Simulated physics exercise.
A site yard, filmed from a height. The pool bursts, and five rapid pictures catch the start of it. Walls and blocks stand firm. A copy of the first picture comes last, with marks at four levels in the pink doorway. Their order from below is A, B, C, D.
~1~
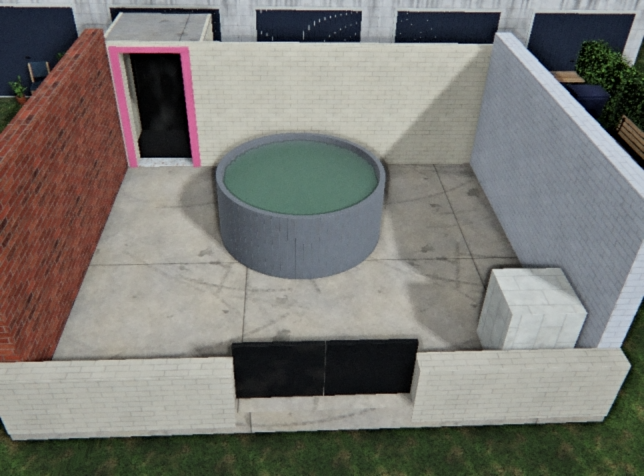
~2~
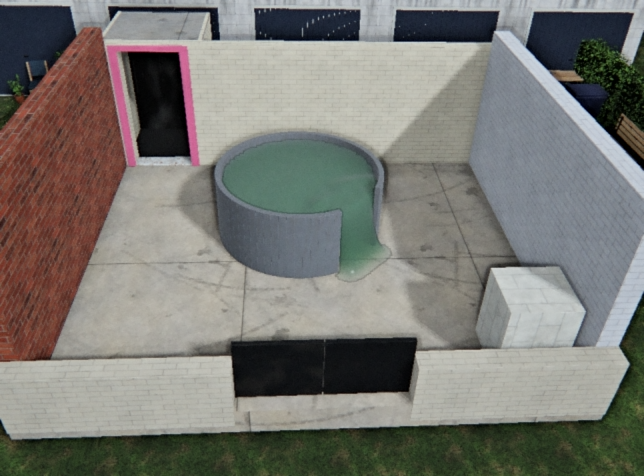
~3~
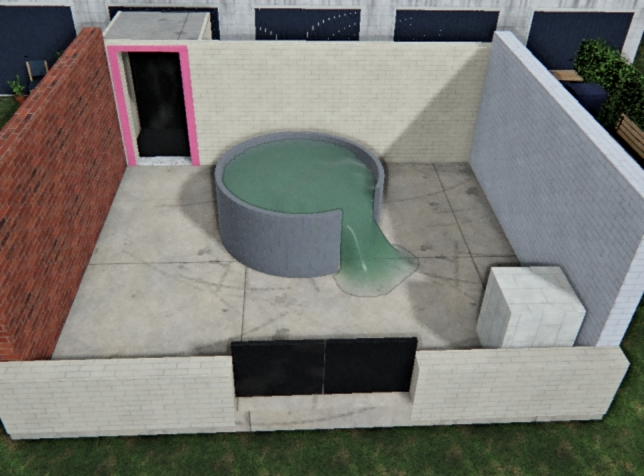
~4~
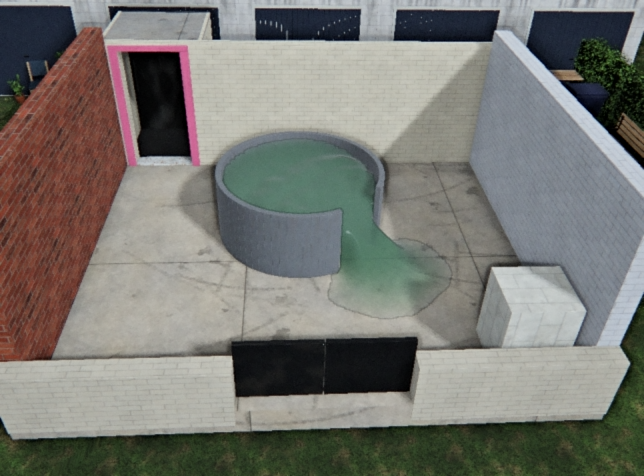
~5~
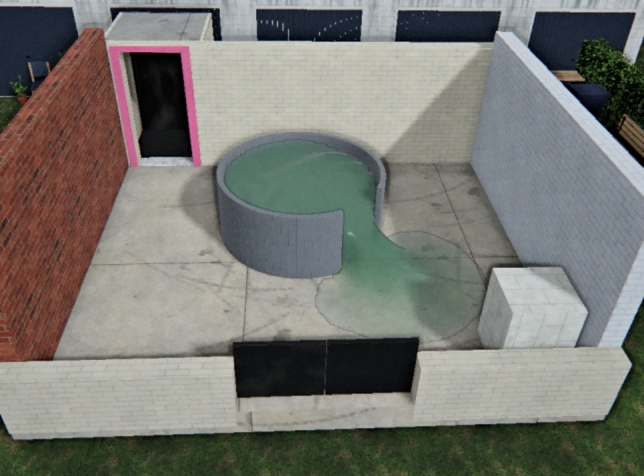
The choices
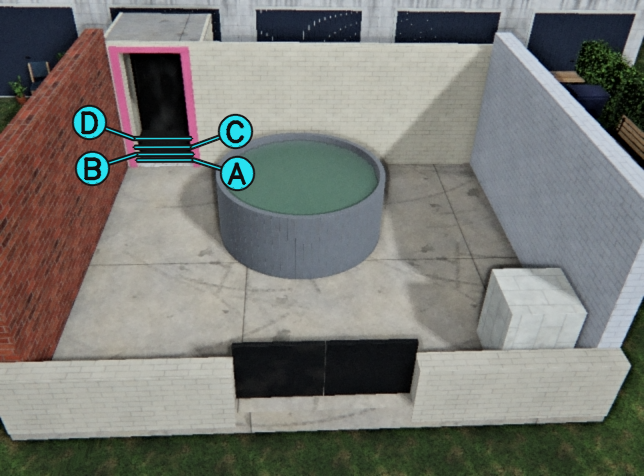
Round grey pool in a walled yard opening at its front right side, green water pouring out and spreading across the concrete.
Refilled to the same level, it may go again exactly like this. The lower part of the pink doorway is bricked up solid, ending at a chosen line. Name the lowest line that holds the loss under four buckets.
Take B.
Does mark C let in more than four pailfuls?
No, that is safe.
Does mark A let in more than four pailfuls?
Yes, that goes wrong.
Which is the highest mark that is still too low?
A it is.
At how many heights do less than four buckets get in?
Three of the four.
On the marked copy, A at (165, 160); B at (164, 154); C at (163, 147); D at (162, 138); from the bottom up A, B, C, D.
With A, about 9 bucketfuls get in.
With B, a splash gets over, under a bucket.
With C, nothing gets over.
With D, nothing gets over.
